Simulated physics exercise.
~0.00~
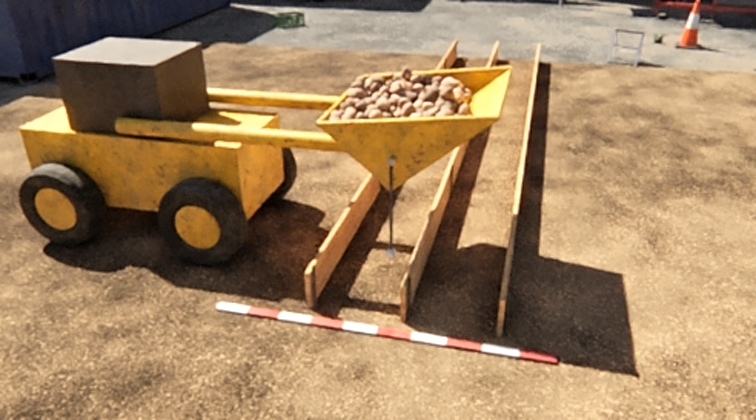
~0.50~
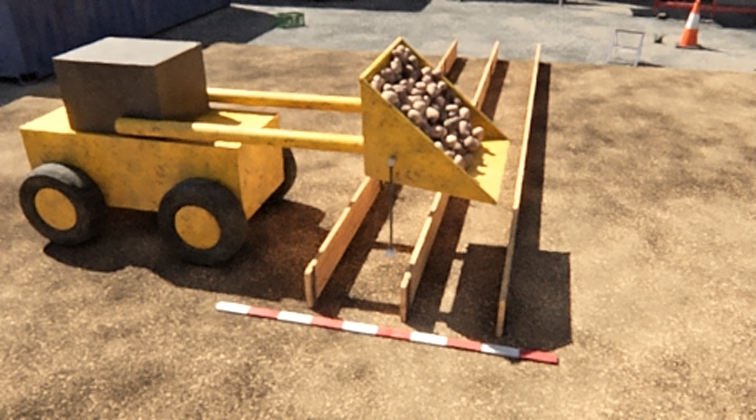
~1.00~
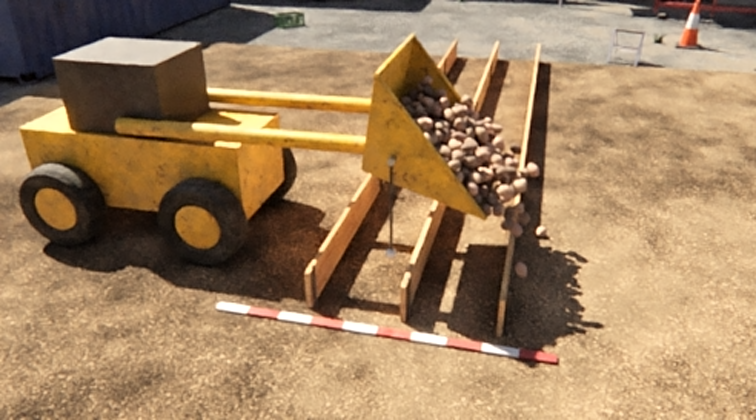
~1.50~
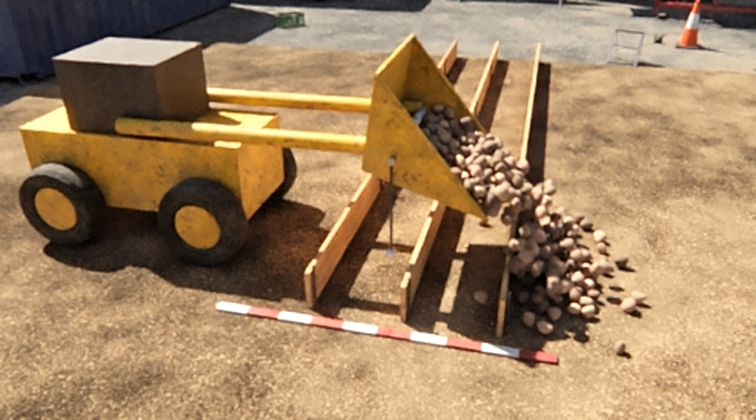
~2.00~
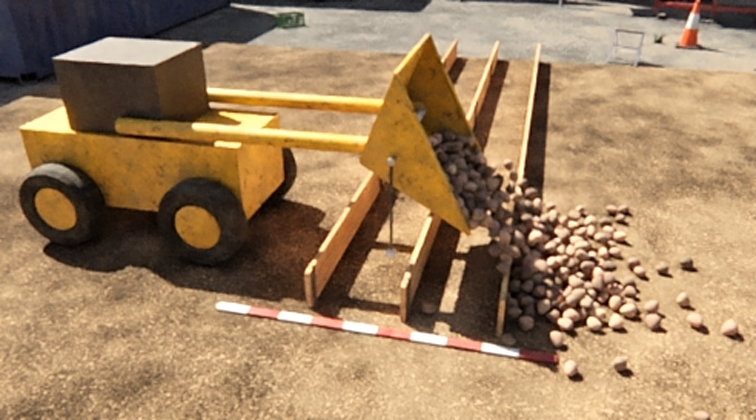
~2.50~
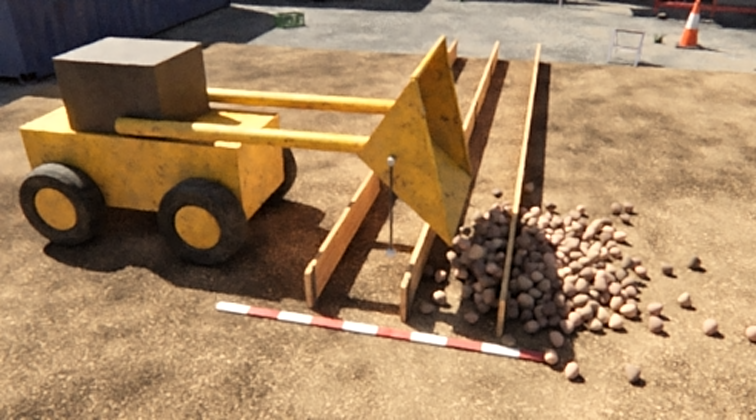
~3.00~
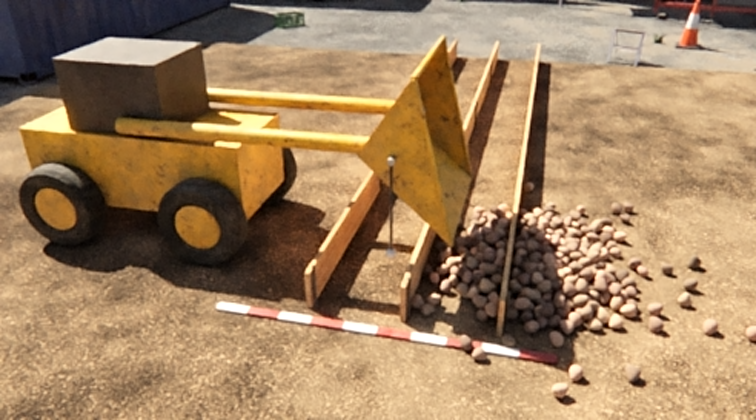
Yellow loader bucket tipping forward and spilling rounded cobbles across the right-hand plank, ending empty beside a settled, spread-out heap.
